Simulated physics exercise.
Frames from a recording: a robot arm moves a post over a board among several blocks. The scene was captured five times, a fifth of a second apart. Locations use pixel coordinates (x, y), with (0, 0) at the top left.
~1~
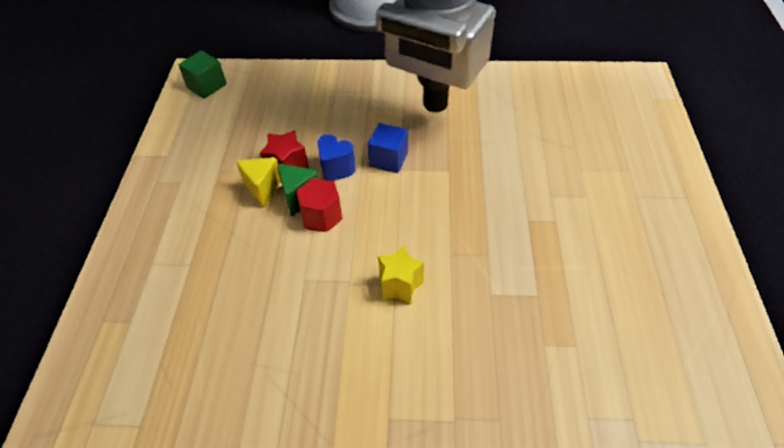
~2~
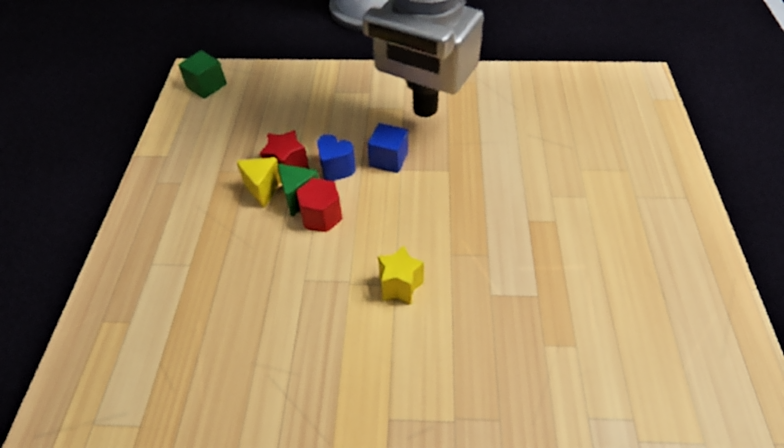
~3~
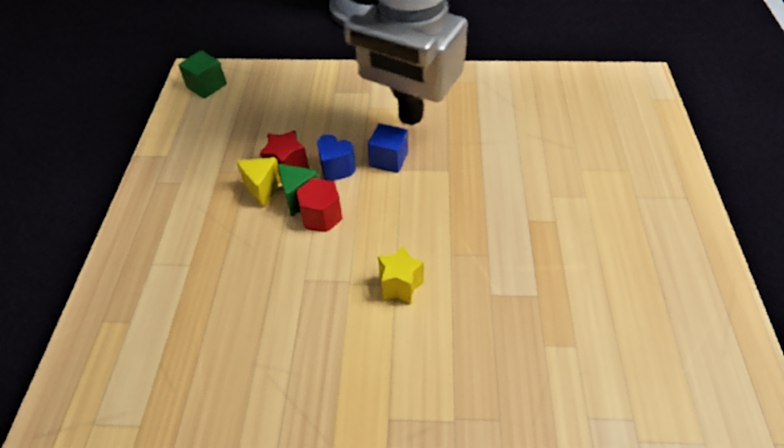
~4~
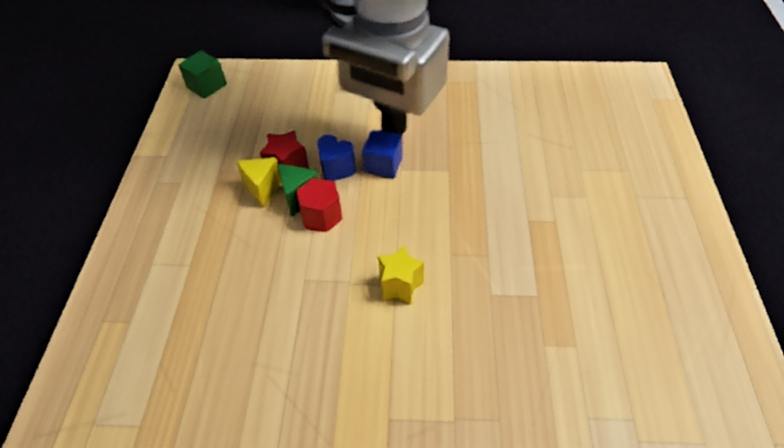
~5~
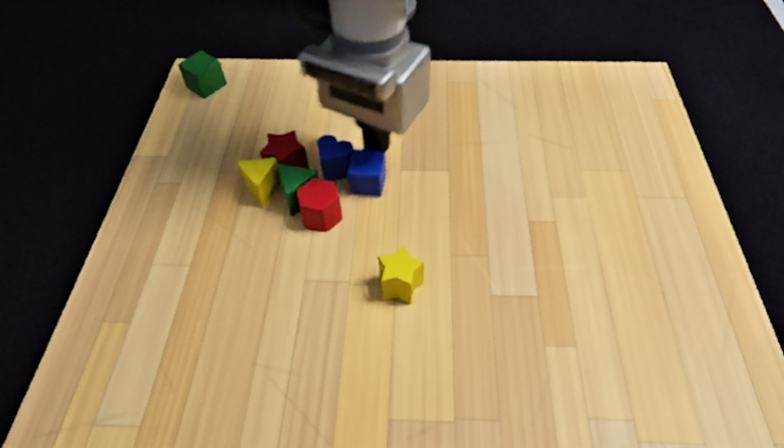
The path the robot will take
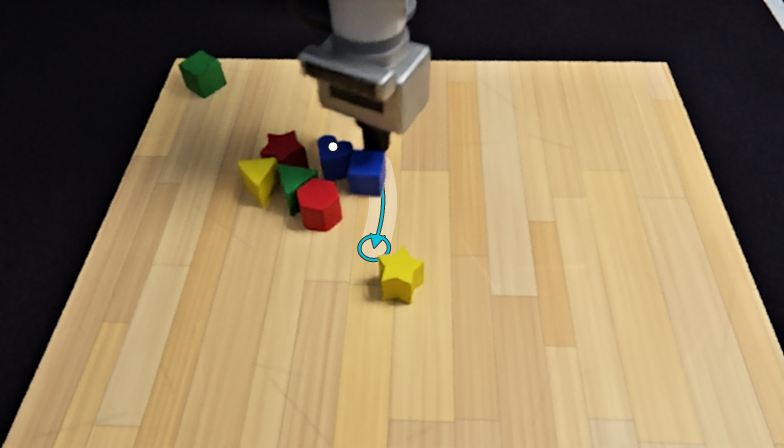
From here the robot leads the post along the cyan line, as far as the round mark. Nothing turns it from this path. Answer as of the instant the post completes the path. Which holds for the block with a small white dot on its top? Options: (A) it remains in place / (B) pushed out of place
Answer: A.
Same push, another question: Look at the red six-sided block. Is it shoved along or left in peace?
It leaves its spot.
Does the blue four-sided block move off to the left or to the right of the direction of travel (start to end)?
It's set to shift right.
The line goes from (378, 164) by way of (383, 204) to (374, 248); the dot is on the blue heart-shaped block.
One third of the way, post at (382, 174); blue four-sided block at (358, 184), turned 50° clockwise.
Two thirds of the way, post at (380, 202); red six-sided block at (310, 199), turned 20° clockwise; blue four-sided block at (347, 206), turned 85° clockwise.
At the end, post at (373, 231); red six-sided block at (307, 202), turned 35° clockwise; blue heart-shaped block unmoved; blue four-sided block at (340, 217), turned 100° clockwise.
